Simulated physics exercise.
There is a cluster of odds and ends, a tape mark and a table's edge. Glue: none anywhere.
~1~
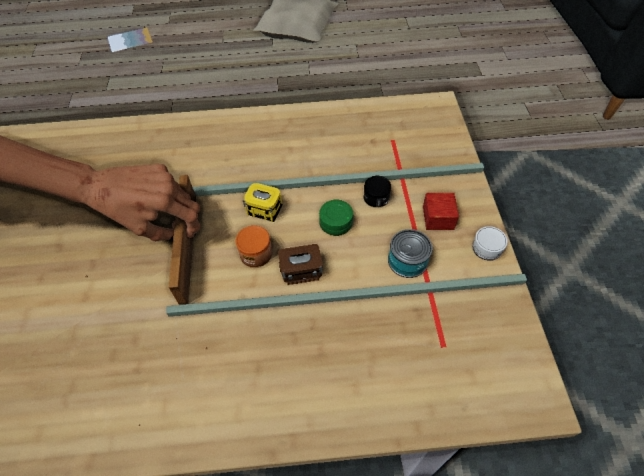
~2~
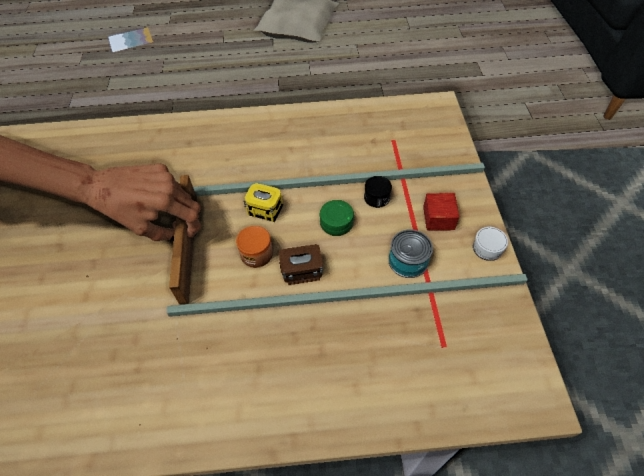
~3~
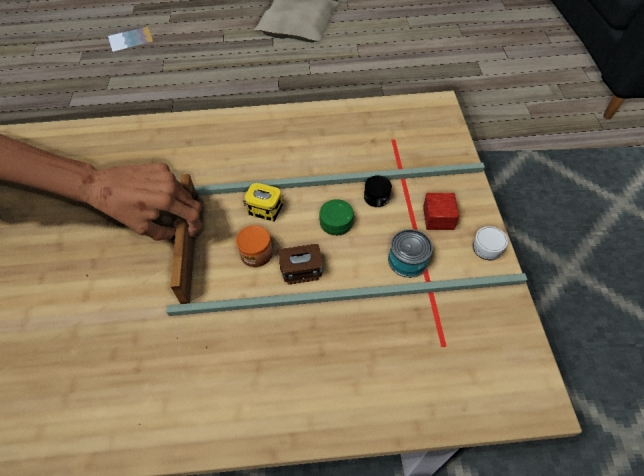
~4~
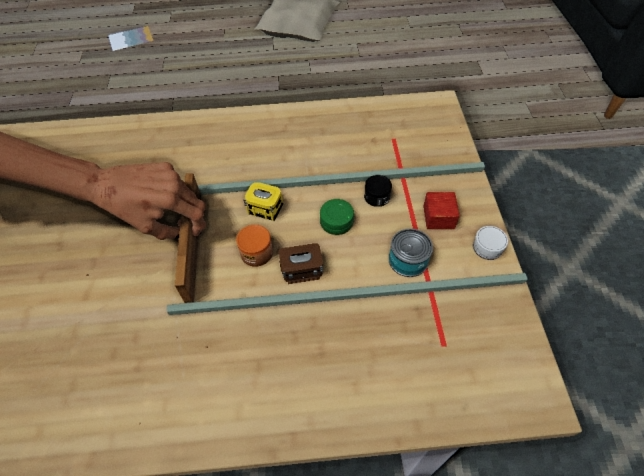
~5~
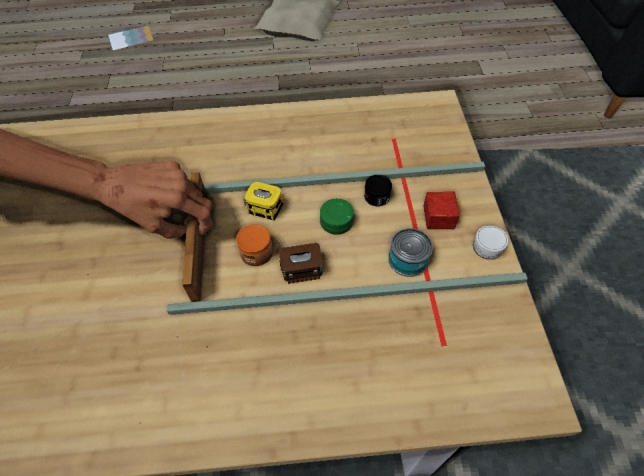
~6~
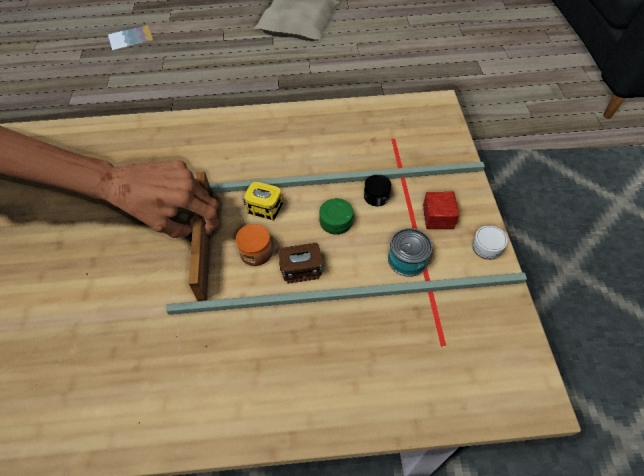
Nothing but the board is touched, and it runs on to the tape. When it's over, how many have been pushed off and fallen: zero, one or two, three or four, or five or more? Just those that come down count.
I predict nothing comes down off the table.
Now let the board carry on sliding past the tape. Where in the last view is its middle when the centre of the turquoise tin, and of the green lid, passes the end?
About (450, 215), and (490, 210) for the other.
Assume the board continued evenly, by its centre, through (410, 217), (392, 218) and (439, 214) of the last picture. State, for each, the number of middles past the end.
0, 0 and 1.
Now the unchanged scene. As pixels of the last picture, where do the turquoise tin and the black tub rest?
Around (483, 246), then around (450, 185).
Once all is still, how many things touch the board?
That makes 4.
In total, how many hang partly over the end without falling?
Count of overhanging things: 1.
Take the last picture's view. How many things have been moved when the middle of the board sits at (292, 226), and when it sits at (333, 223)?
The first number is 3, the next one 4.
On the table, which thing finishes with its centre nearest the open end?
The white pot finishes closest.
Early on, none off yet; white pot at rest near (489, 243); red block at rest near (440, 210); turquoise tin at rest near (410, 252).
A while later, none off yet; white pot at rest near (489, 243); red block at rest near (440, 210); turquoise tin travelled about its own width near (452, 249).
Finally, the number that fall off is zero.
